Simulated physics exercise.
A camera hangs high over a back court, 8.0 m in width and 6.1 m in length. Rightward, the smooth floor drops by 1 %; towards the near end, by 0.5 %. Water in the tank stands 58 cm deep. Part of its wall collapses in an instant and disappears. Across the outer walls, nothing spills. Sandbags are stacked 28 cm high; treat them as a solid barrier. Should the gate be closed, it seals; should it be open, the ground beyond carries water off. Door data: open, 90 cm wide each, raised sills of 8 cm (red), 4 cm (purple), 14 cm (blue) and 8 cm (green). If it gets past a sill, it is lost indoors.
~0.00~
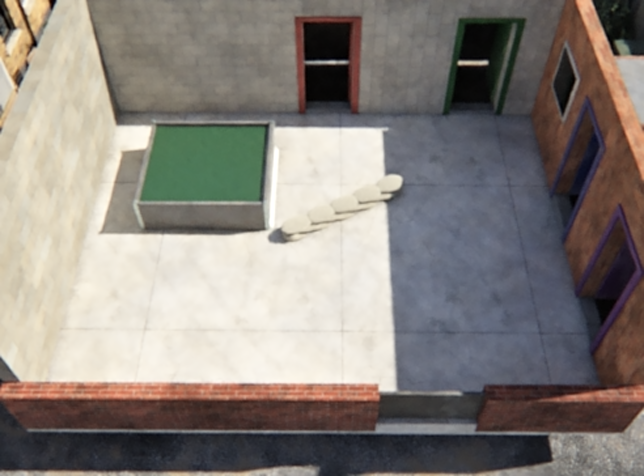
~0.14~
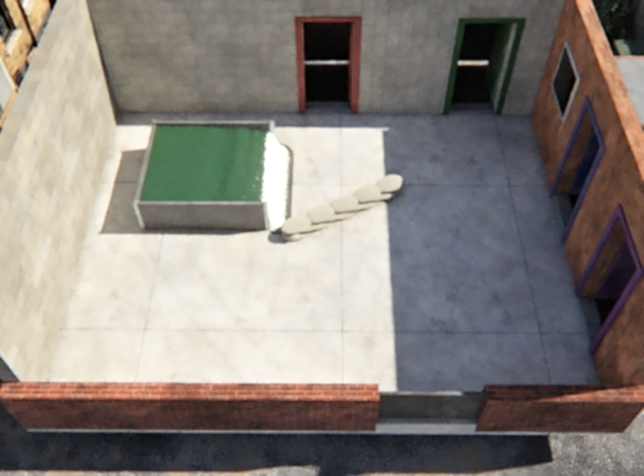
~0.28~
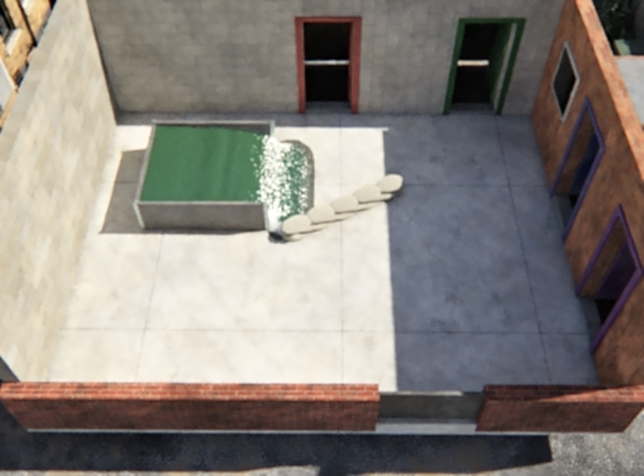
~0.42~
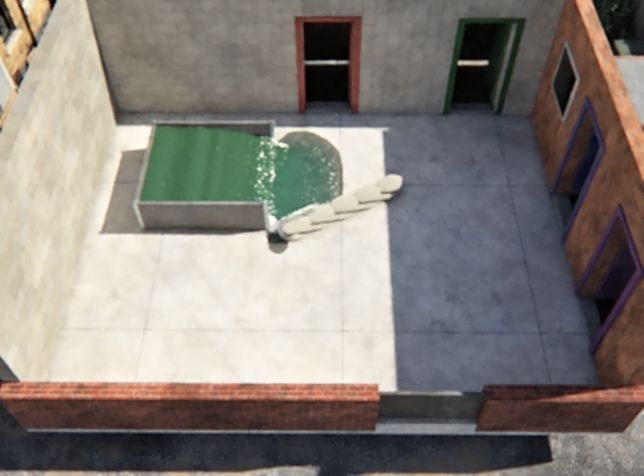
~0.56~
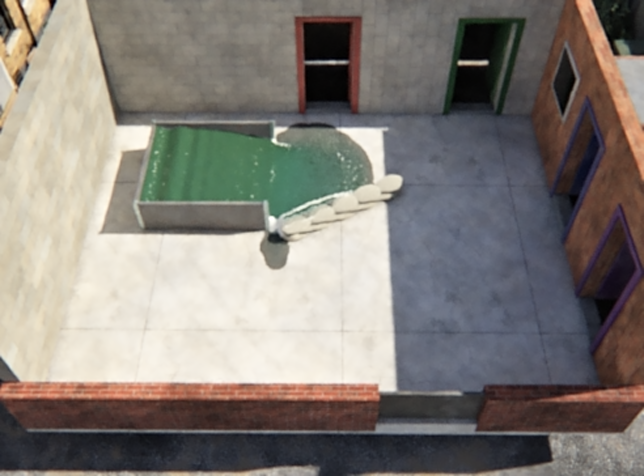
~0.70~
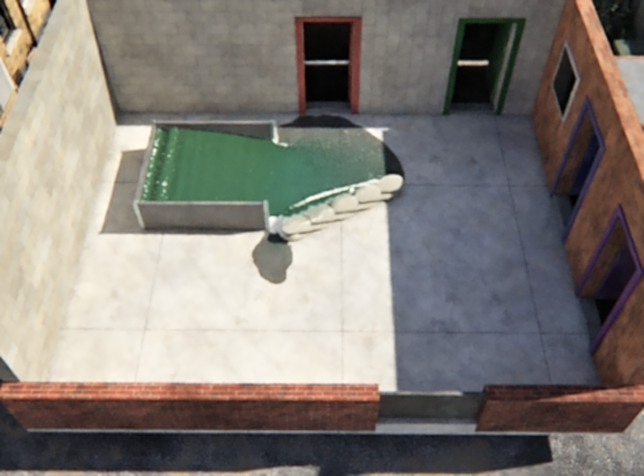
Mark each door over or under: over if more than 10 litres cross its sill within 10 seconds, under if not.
Marks: Red door: Over; purple door: Over; blue door: Under; green door: Over.
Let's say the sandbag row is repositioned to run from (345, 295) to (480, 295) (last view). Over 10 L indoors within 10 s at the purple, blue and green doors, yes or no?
Then the purple door is over the mark, the blue door over the mark, the green door over the mark.
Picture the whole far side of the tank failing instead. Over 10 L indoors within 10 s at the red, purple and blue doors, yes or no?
For red, too much; for purple, too little; for blue, too little.
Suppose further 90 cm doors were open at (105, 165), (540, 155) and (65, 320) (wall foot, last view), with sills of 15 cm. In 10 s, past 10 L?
In turn: Under, over, below.
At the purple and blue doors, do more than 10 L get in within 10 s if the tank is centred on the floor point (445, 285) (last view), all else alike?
Purple door exceeded, blue door exceeded.
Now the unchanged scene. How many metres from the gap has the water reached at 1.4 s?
4.6 m.
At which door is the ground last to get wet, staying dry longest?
The final one is the purple door.
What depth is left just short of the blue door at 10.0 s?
It's some 7.0 centimetres deep.
After 1.4 s water covers 20 % of the floor and is deepest (39 cm) near (291, 227); red door 8 cm at the sill, 0 L in, purple door not reached, blue door not reached, green door not reached.
After 2.2 s water covers 30 % of the floor and is deepest (47 cm) near (529, 120); red door 7 cm at the sill, 1 L in, purple door not reached, blue door not reached, green door 18 cm at the sill, 16 L in.
After 3.5 s water covers 30 % of the floor and is deepest (36 cm) near (532, 133); red door 13 cm at the sill, 7 L in, purple door not reached, blue door 14 cm at the sill, 0 L in, green door 15 cm at the sill, 53 L in.
After 6.0 s water covers 60 % of the floor and is deepest (19 cm) near (586, 397); red door 8 cm at the sill, 44 L in, purple door 5 cm at the sill, 2 L in, blue door 11 cm at the sill, 0 L in, green door 14 cm at the sill, 115 L in.
After 10.0 s water covers 85 % of the floor and is deepest (12 cm) near (589, 409); red door 4 cm at the sill, 45 L in, purple door 9 cm at the sill, 20 L in, blue door 7 cm at the sill, 0 L in, green door 7 cm at the sill, 132 L in.
